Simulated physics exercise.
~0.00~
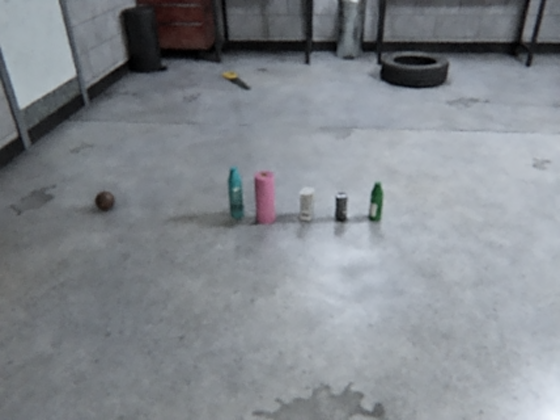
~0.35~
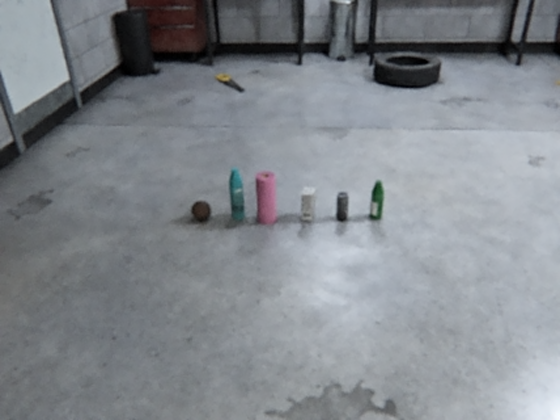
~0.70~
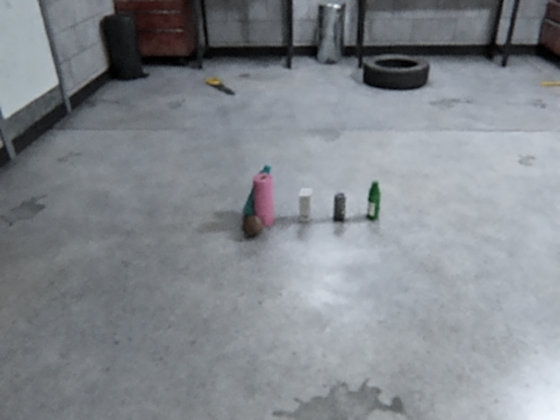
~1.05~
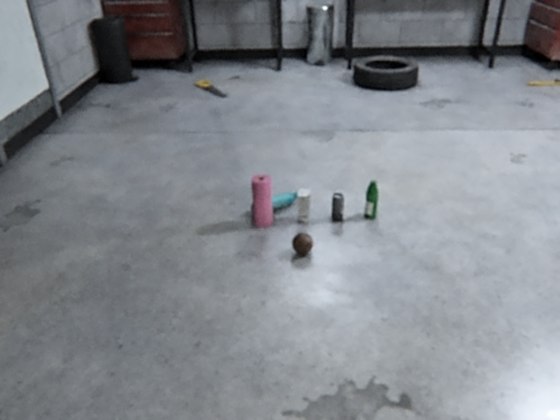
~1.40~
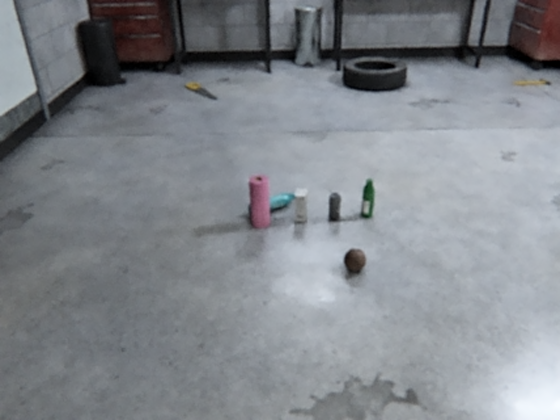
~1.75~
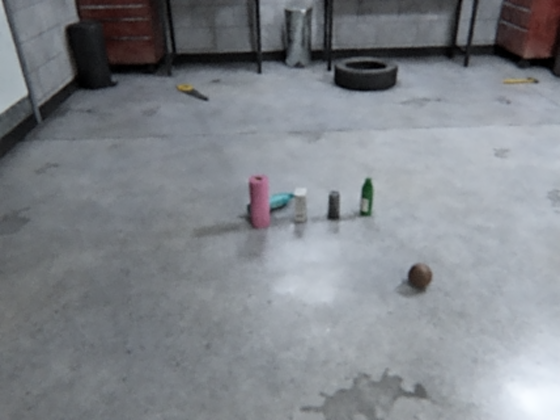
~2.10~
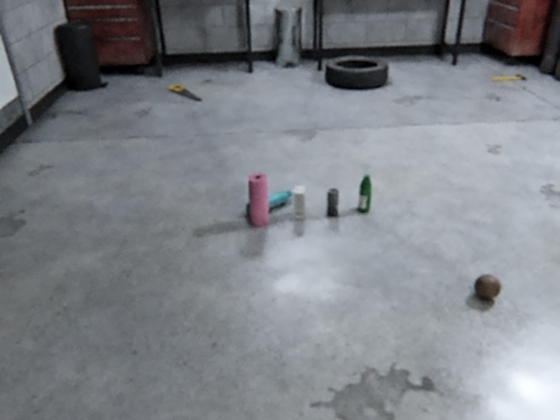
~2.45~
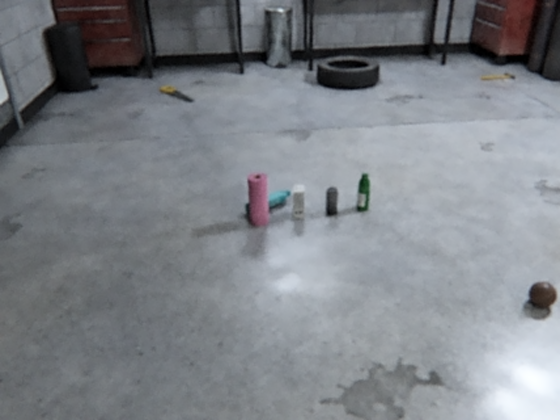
A pink roll and three other objects staying upright as a brown ball rolls in, topples the turquoise bottle and veers right.
